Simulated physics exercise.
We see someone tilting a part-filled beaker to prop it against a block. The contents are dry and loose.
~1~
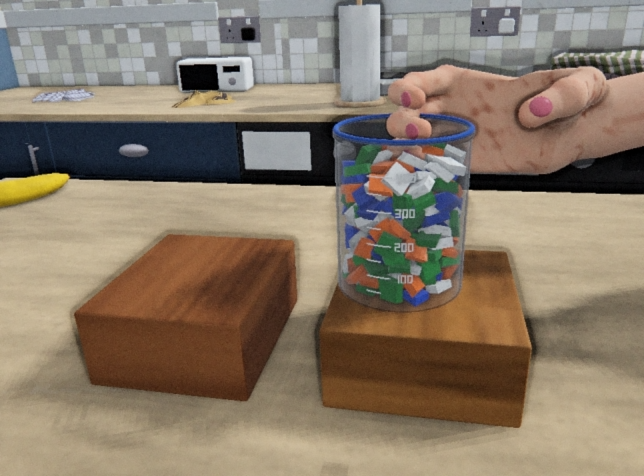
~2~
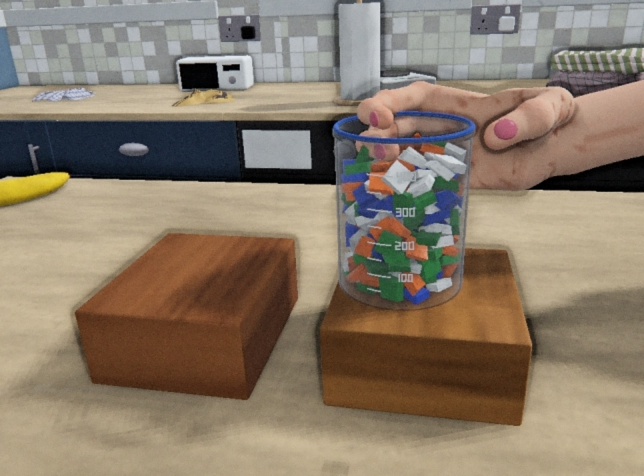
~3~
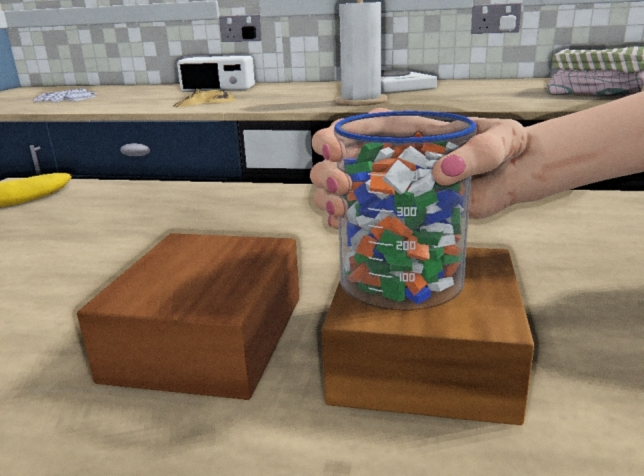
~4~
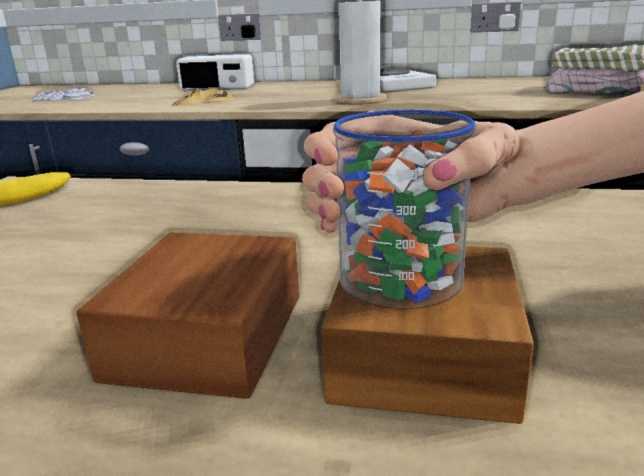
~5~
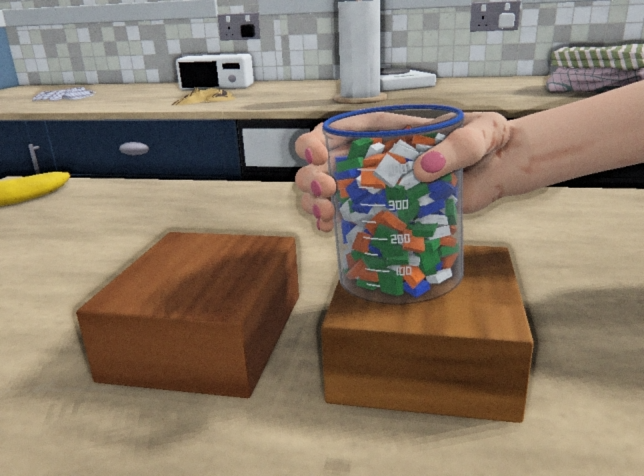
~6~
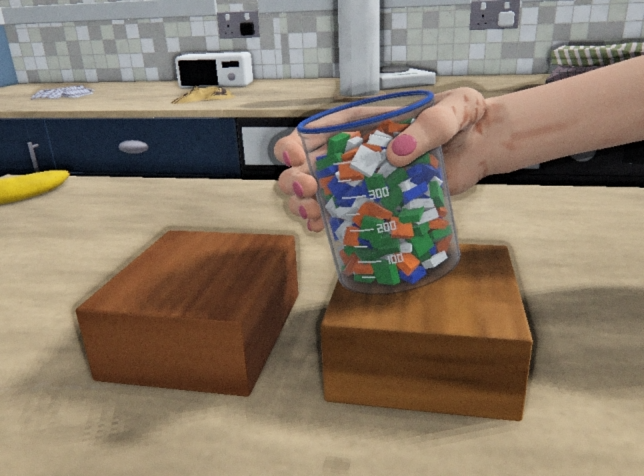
A hand reaching around a clear beaker of colourful mosaic tiles on a wooden block, gripping it, then lifting and tilting it left.
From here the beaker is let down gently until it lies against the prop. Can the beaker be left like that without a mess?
The filling partly pours out.
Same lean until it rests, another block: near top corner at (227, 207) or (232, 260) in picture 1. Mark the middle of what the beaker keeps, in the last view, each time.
Around (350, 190) in the first try, (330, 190) in the second.
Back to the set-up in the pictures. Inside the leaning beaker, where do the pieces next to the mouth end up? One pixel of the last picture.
Near (187, 245).
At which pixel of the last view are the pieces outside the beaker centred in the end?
Around (183, 251).
Then, 0.53 s later than the last frame, the beaker leans 53°; everything is still inside.
Then, 1.00 s later than the last frame, the beaker leans 87°; everything is still inside.
Then, 1.40 s later than the last frame, the beaker rests on the block at 90°; a small part of the mosaic tiles out of it.
When it is over, the beaker rests on the block at 90°; a small part of the mosaic tiles out of it.
